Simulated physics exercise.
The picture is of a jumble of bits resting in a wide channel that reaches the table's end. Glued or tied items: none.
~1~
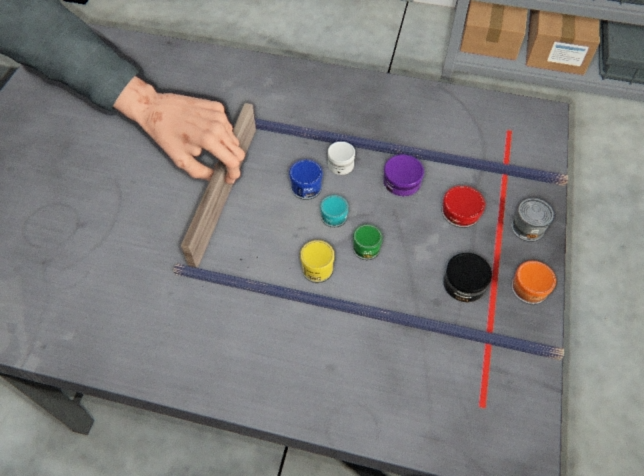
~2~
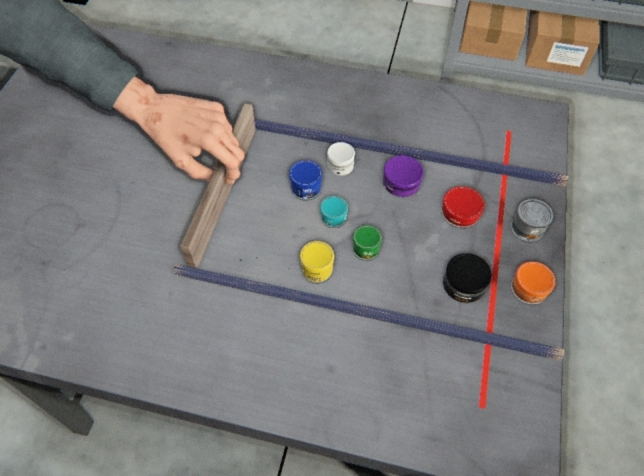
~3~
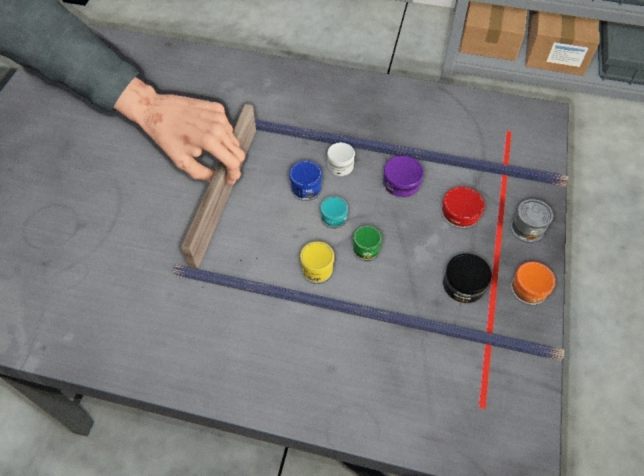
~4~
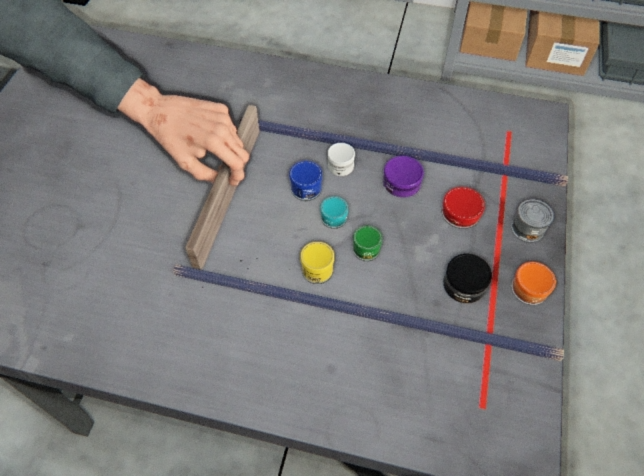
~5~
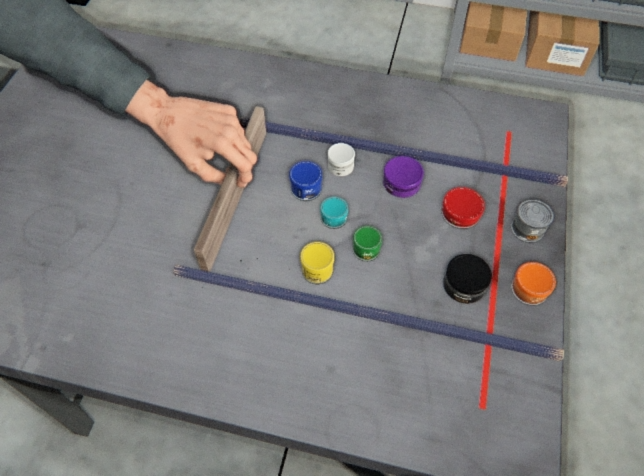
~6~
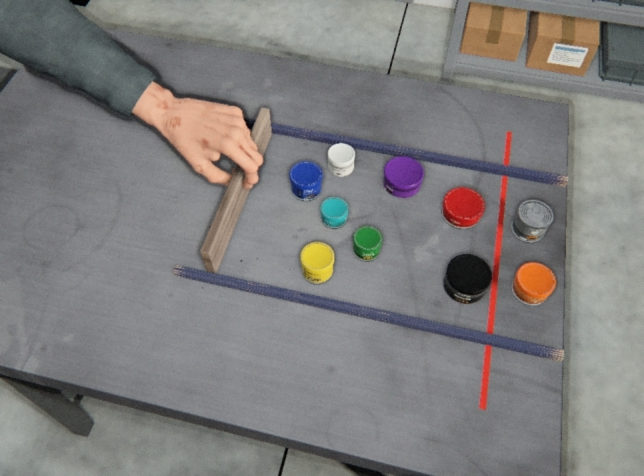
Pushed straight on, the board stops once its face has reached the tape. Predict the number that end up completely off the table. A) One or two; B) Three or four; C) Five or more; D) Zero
One or two.
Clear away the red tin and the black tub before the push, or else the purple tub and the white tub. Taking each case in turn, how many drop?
0 in the first case, 2 in the second.
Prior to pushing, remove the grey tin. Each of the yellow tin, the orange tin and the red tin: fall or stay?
Yellow tin: Still there; orange tin: Over the edge; red tin: Still there.
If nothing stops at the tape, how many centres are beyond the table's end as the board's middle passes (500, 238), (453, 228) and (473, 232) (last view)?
2, 0 and 0.
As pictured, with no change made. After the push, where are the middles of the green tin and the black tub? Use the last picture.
First (512, 275), then (545, 295).
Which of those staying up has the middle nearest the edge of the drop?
Ending up nearest is the red tin.
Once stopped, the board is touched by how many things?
It ends up touching 5.
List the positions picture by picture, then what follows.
In the first frame, orange tin (533, 283); grey tin (532, 220); black tub (467, 278); board (222, 181); tape (498, 248).
In the second frame, grey tin (531, 221); white tub (341, 159).
In the third frame, black tub (467, 279); red tin (462, 208).
In the fourth frame, orange tin (533, 284); turquoise tin (334, 213).
In the fifth frame, grey tin (532, 221); blue tin (306, 181).
In the sixth frame, orange tin (533, 284); grey tin (532, 222); black tub (467, 279); board (240, 186); tape (498, 250).
Soon after, none off yet; orange tin at rest near (533, 284); grey tin at rest near (532, 222); black tub at rest near (467, 279).
After that, none off yet; orange tin at rest near (533, 284); grey tin displaced a little near (545, 224); black tub displaced a little near (493, 282).
In the end, the number that fall off is one or two; gone, grey tin and orange tin.
